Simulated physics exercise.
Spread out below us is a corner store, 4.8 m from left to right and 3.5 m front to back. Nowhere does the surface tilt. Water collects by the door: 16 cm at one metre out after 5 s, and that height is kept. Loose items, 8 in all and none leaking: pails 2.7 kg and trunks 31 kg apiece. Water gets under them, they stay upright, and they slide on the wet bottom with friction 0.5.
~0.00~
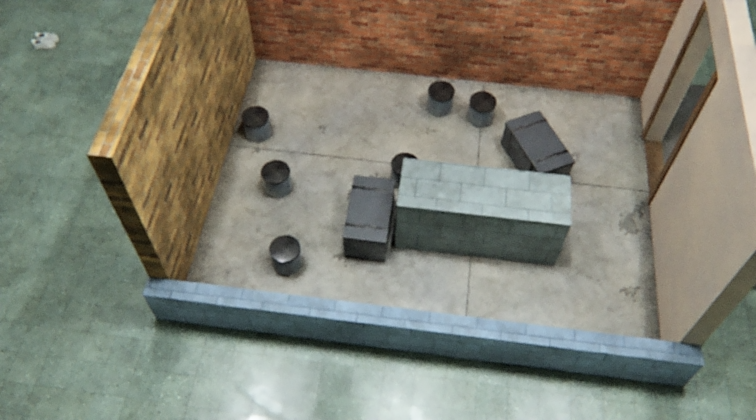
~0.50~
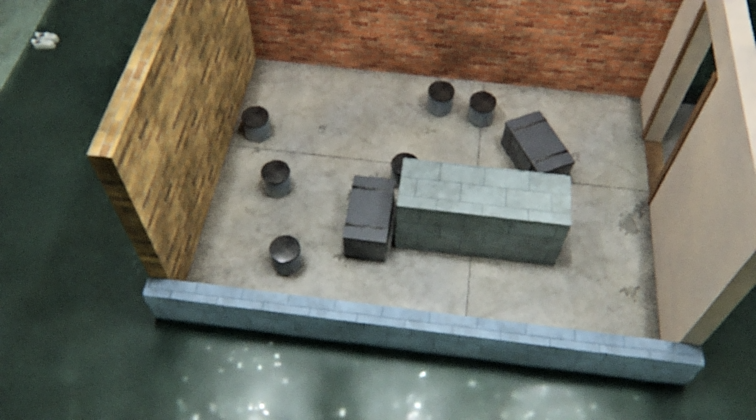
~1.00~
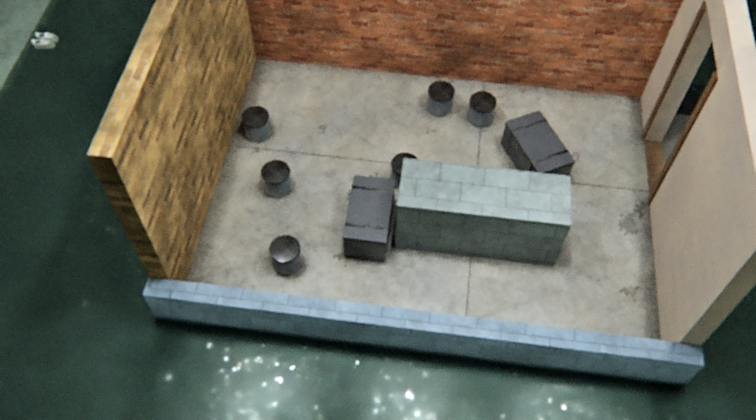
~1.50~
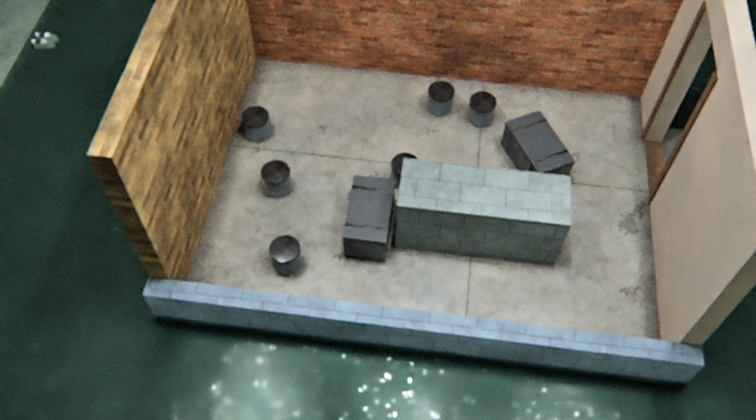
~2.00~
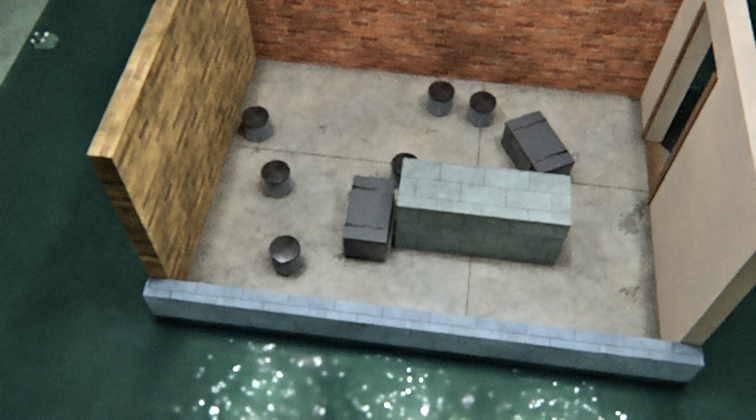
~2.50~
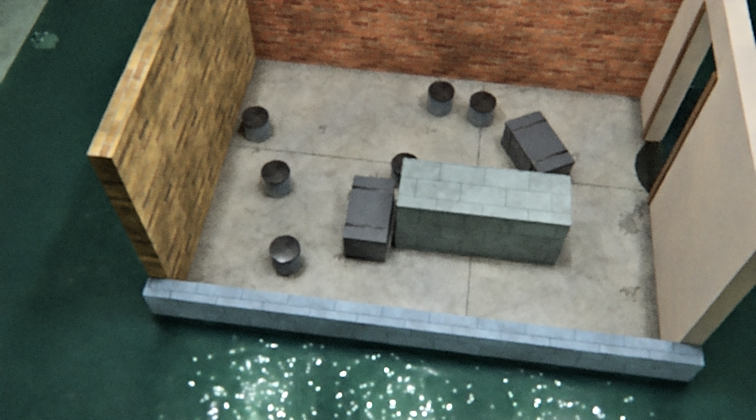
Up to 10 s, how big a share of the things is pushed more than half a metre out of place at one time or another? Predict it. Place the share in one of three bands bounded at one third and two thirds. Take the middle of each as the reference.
It goes in the band less than one third.
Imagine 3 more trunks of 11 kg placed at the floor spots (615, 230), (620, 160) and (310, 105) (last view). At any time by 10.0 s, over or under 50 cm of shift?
Well, it goes below, above, below.
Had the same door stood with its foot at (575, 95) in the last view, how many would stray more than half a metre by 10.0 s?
So the tally would be 0.
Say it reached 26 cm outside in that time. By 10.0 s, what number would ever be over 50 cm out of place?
Count under that change: 6.
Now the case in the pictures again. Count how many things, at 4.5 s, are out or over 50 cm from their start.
By my reckoning, 0.
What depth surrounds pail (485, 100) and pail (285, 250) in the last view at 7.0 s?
2 and 0 cm.
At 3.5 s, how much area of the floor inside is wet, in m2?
That flooded area is roughly 1.0 m2.
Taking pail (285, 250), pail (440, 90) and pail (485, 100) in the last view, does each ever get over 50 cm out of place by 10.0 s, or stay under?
First not as far, then farther, then not as far.
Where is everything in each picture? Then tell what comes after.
The first picture shows a pail at (441, 90), on the bottom; a pail at (405, 164), on the bottom; 0.0 m2 under water; 0 of 8 have shifted.
The second picture shows a pail at (441, 90), on the bottom; a pail at (405, 164), on the bottom; water covers 0.0 m2; 0 of 8 have shifted.
The third picture shows a pail at (441, 90) rests on the ground; a pail at (405, 164), on the bottom; water covers 0.0 m2; 0 of 8 have shifted.
The fourth picture shows a pail at (441, 90), on the bottom; a pail at (405, 164) rests on the ground; water covers 0.0 m2; 0 of 8 have shifted.
The fifth picture shows a pail at (441, 90) rests on the ground; a pail at (405, 164), on the bottom; water covers 0.0 m2; 0 of 8 have shifted.
The sixth picture shows a pail at (441, 90) rests on the ground; a pail at (405, 164) rests on the ground; 0.0 m2 under water; 0 of 8 have shifted.
After 3.5 s 0 of 8 are over 50 cm from their spots; 0 afloat.
After 4.5 s 0 of 8 are over 50 cm from their spots; 0 afloat.
After 7.0 s 0 of 8 are over 50 cm from their spots; 0 afloat.
After 10.0 s 1 of 8 are over 50 cm from their spots, and 1 have been at some point; 1 afloat.
